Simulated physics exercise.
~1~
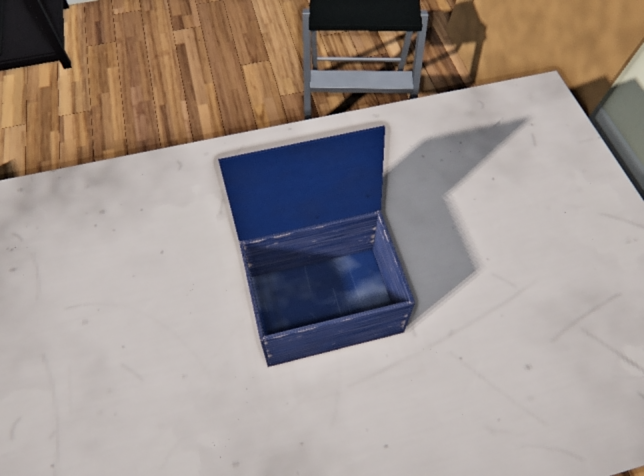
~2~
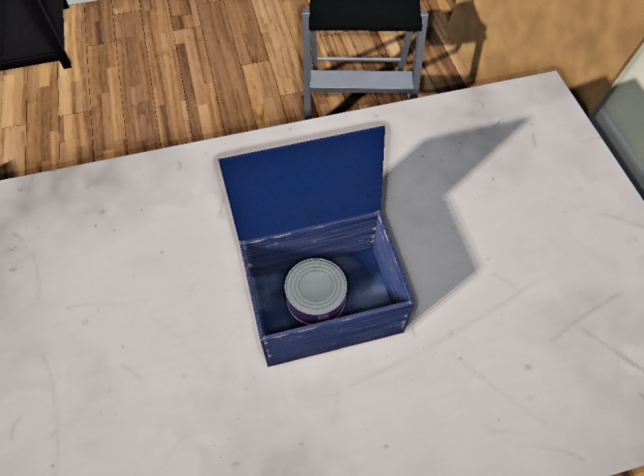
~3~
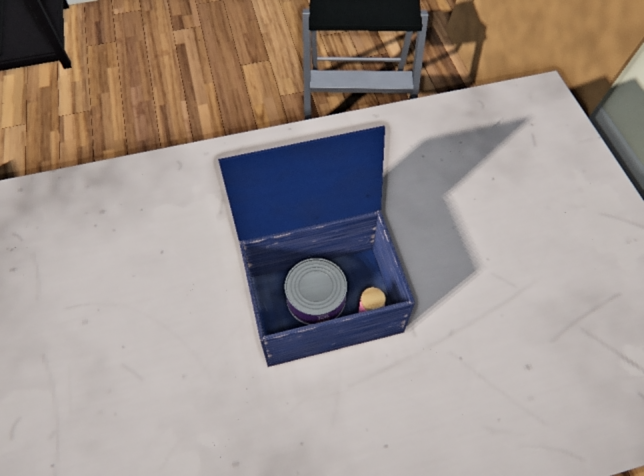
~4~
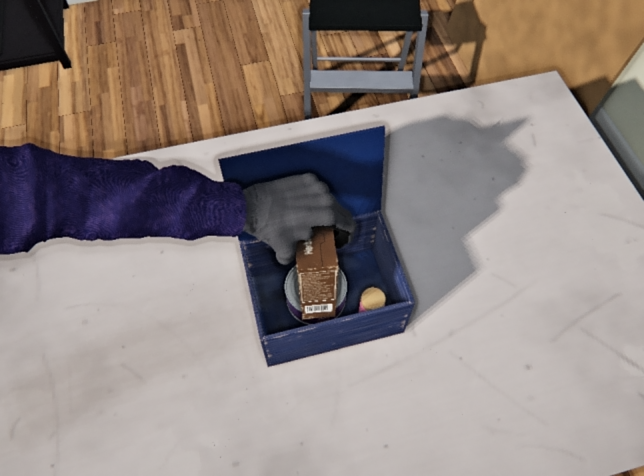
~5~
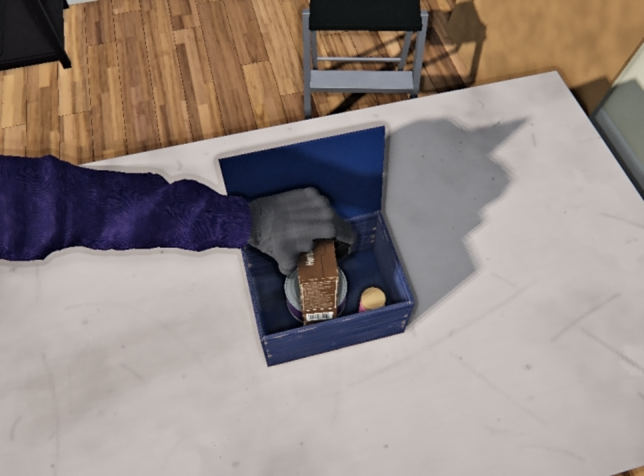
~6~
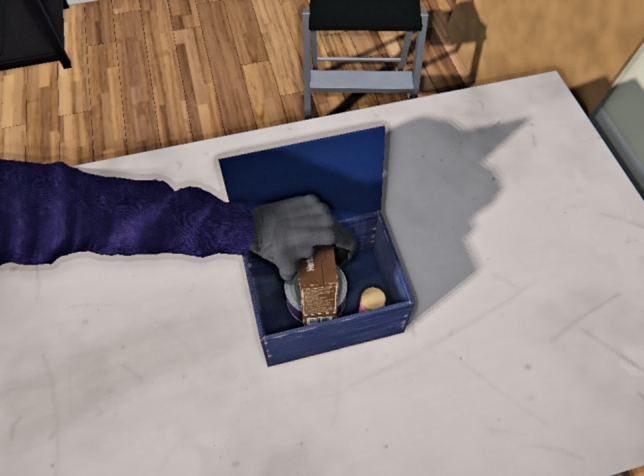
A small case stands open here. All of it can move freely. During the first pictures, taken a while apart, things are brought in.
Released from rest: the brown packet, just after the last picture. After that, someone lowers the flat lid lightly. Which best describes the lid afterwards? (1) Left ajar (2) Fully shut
(1) Left ajar.
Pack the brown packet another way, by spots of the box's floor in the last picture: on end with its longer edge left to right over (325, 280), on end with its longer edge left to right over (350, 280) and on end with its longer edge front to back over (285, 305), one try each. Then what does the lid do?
Going through the three tries, the lid hangs open, then hangs open, then hangs open.
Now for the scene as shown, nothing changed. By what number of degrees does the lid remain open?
Angle above rim: About 50°.
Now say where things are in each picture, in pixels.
The last thing is not in view yet, in the first picture.
The last thing is not in view yet, in the second picture.
The last thing is not in view yet, in the third picture.
Coming down; brown packet (316, 268), in the fourth picture.
Coming down; brown packet (317, 277), in the fifth picture.
In place under the hand; brown packet (317, 282), in the sixth picture.
Then, 1.10 s after the last picture, lid starting down.
Then, 1.40 s after the last picture, lid 73° above the rim.
Then, 1.70 s after the last picture, lid 51° above the rim; brown packet tipped 7° from how it was near (317, 290).
At rest, lid 49° above the rim; left askew, brown packet; the other 2 in place. Seen from the same camera at the end, brown packet near (317, 292).
